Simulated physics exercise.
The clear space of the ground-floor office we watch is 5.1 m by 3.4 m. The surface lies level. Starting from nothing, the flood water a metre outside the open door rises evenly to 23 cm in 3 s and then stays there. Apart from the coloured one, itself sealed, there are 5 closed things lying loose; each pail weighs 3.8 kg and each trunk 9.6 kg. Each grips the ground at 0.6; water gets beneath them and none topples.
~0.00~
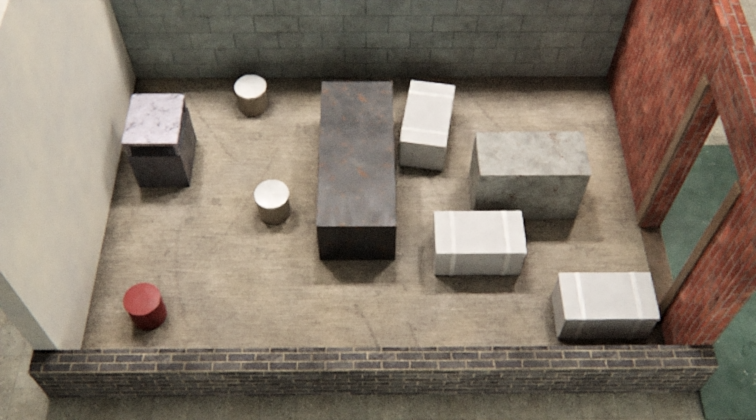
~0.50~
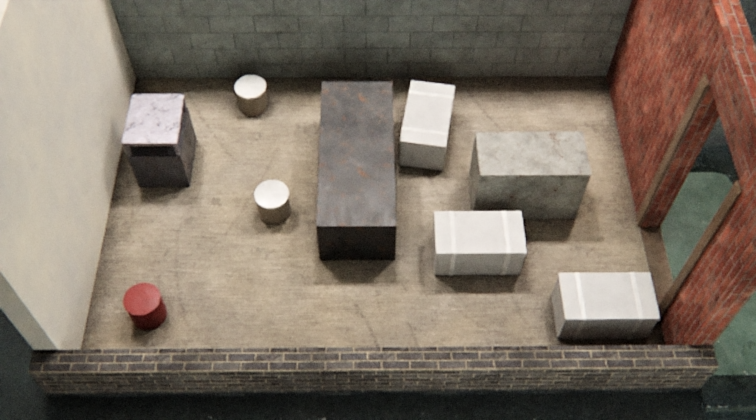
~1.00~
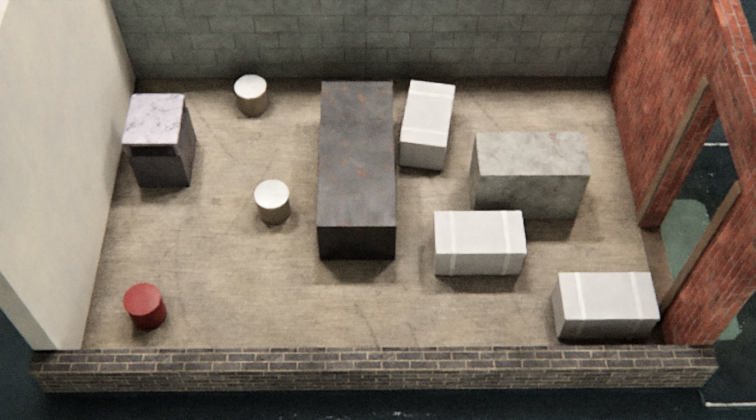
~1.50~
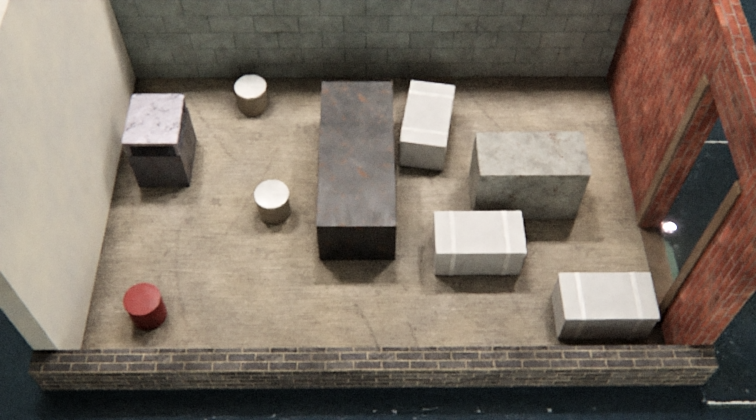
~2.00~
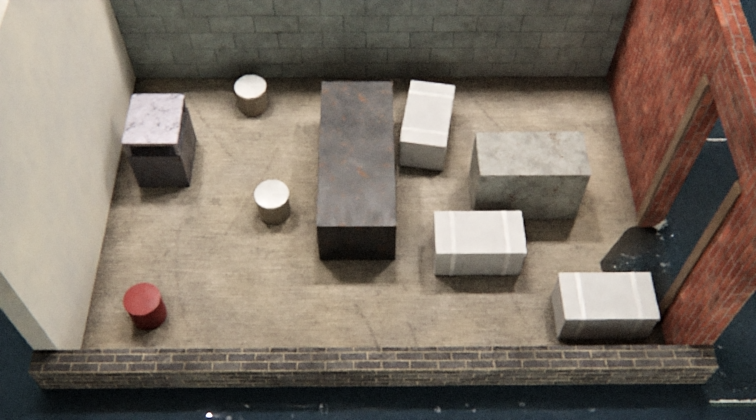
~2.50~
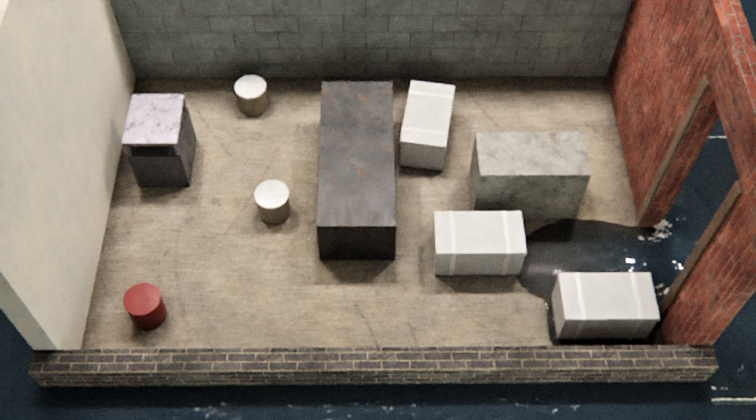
Dark water rising outside a brick-walled room, then spreading through the right-hand doorway around a white box, the objects inside staying still.
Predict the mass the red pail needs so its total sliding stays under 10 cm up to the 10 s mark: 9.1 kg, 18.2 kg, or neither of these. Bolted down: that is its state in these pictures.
Answer: 18.2 kg.
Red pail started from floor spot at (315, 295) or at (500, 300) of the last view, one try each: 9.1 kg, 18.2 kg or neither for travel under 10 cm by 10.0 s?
Log: Try 1 the heavier pick is required; try 2 the heavier pick is required.
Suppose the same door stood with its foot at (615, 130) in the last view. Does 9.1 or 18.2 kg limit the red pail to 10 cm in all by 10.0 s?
The small mass already works.
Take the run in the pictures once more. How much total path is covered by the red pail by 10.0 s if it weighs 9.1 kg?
Total path: Approx. 100 cm.
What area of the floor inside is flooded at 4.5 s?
Roughly 6.5 m2 of it is wet.
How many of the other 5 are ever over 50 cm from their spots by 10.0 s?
3 in all.
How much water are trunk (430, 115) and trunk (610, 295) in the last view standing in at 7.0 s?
4 and 5 cm.
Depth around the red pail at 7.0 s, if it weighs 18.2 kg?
Depth: Approx. 6 cm.
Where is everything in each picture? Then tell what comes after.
In the first frame, the red pail at (142, 299) rests on the ground; 0.0 m2 under water; 0 of 6 have shifted.
In the second frame, the red pail at (142, 299), on the bottom; water covers 0.0 m2; 0 of 6 have shifted.
In the third frame, the red pail at (142, 299), on the bottom; 0.0 m2 under water; 0 of 6 have shifted.
In the fourth frame, the red pail at (142, 299), on the bottom; water covers 0.0 m2; 0 of 6 have shifted.
In the fifth frame, the red pail at (142, 299), on the bottom; 0.2 m2 under water; 0 of 6 have shifted.
In the sixth frame, the red pail at (142, 299), on the bottom; water covers 0.9 m2; 0 of 6 have shifted.
After 3.5 s the red pail would be 0 cm from its start with 9.1 kg and 0 cm from its start with 18.2 kg; 0 cm of water round it then.
After 4.5 s the red pail would be 0 cm from its start with 9.1 kg and 0 cm from its start with 18.2 kg; 0 cm of water round it then.
After 7.0 s the red pail would be 14 cm from its start with 9.1 kg and 2 cm from its start with 18.2 kg; 6 cm of water round it then.
After 10.0 s the red pail would be 84 cm from its start with 9.1 kg and 2 cm from its start with 18.2 kg; 12 cm of water round it then.
